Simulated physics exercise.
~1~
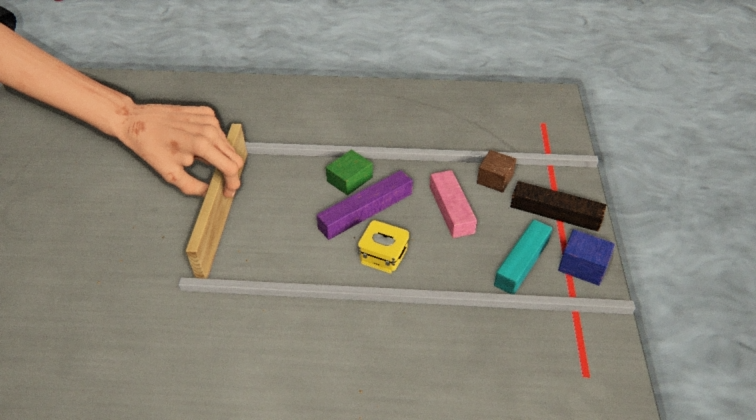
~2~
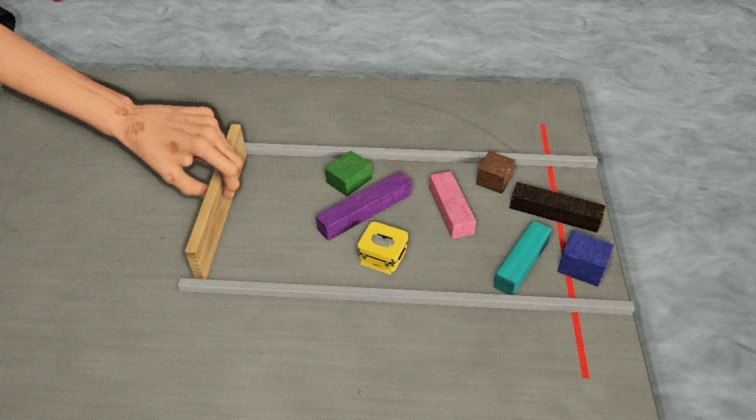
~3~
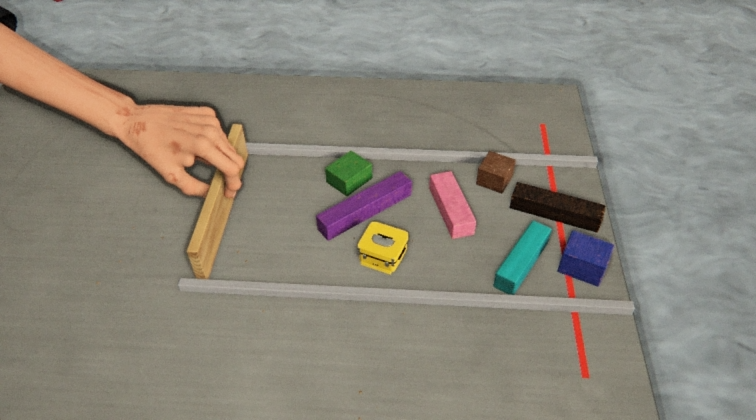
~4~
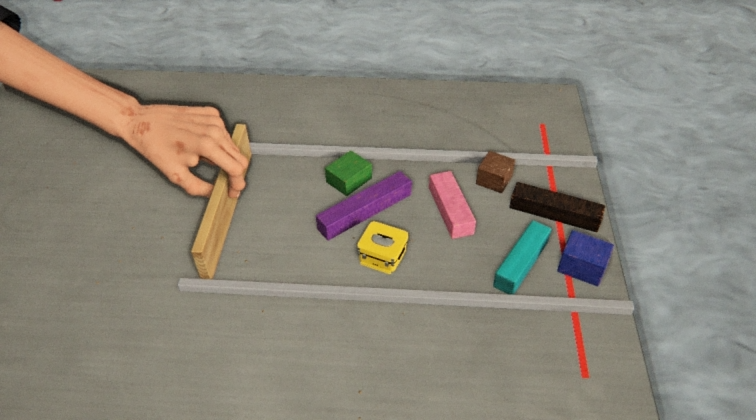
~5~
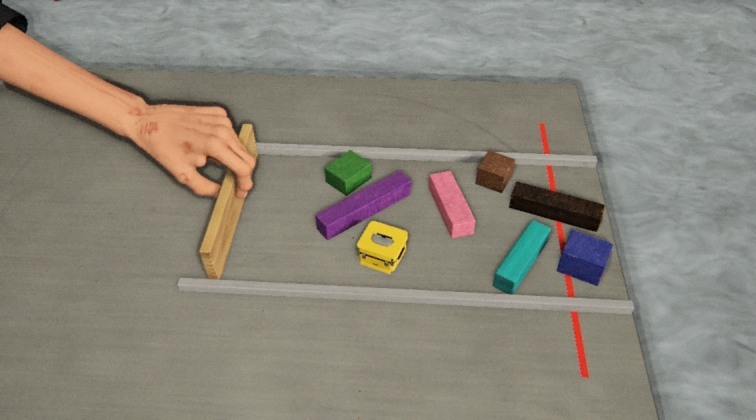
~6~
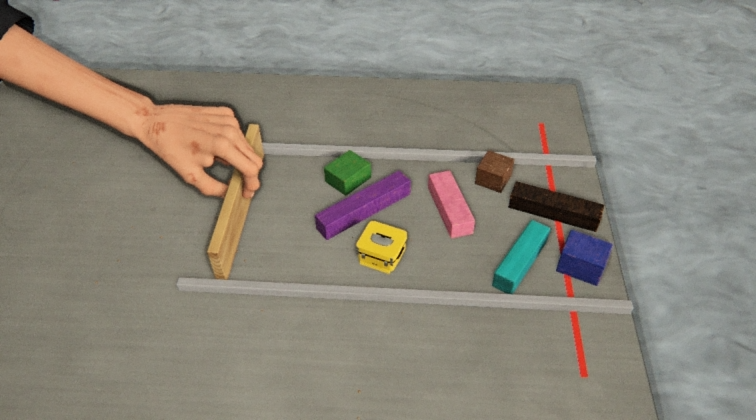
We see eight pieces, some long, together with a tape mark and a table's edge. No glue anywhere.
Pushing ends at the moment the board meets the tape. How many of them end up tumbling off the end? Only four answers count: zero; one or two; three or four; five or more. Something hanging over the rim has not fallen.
The push clears three or four off the end, I'd bet.
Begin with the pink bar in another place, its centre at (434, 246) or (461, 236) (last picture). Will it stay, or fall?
The pink bar: Stays put, then stays put.
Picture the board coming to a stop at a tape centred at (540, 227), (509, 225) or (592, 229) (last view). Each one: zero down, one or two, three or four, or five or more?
Falls: Three to four; one to two; at least five.
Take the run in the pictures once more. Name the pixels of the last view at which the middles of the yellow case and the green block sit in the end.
Middles: Around (596, 266) and around (568, 173).
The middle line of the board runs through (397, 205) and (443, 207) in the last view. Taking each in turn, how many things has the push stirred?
Tally at point one: 4; at point two: 6.
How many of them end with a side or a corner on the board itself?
3 in contact.
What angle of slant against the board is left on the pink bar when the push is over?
I'd say it's about 25° out of line.
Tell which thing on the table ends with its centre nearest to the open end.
Pink bar.
Soon after, none off yet; blue block at rest near (584, 258); black bar at rest near (555, 206); turquoise stick at rest near (522, 256).
After that, none off yet; blue block displaced about its own width near (616, 256); black bar displaced about its own width near (625, 220); turquoise stick displaced about its own width near (583, 262).
In the end, the number that fall off is three or four; gone, brown block, turquoise stick, black bar and blue block.
